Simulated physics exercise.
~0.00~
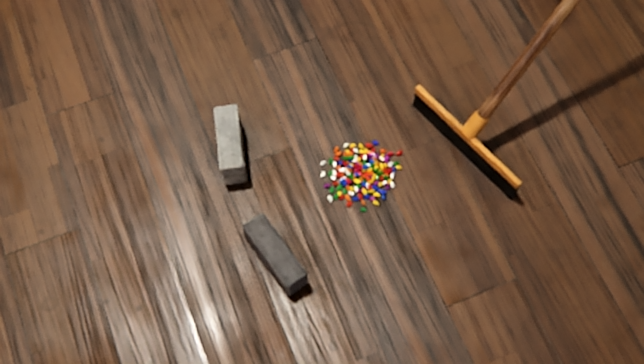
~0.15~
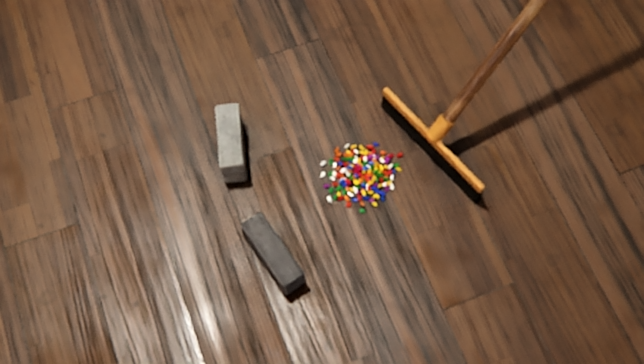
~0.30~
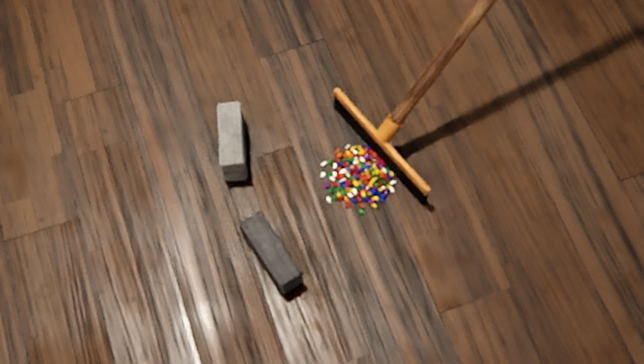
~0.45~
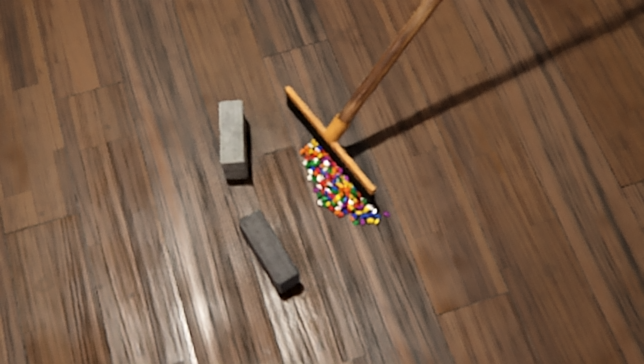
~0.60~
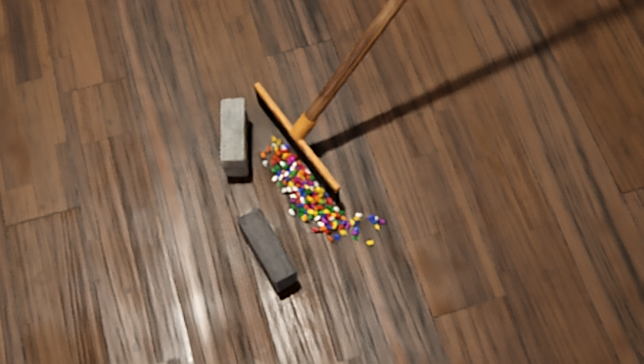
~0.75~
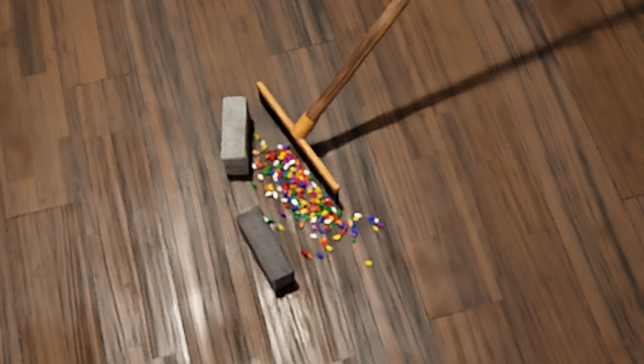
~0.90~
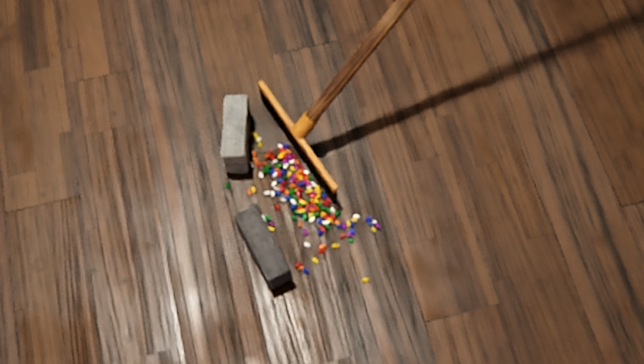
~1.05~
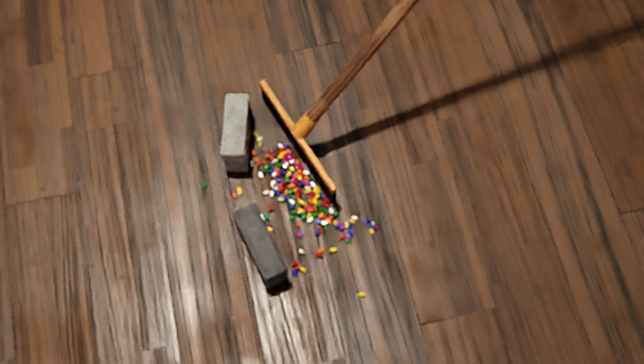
A wooden squeegee slid left across a plank floor into a pile of colourful jelly beans, pushing them toward two grey blocks, then stopped; the beans spread a little, and nearly all ended up held in front of the blocks.
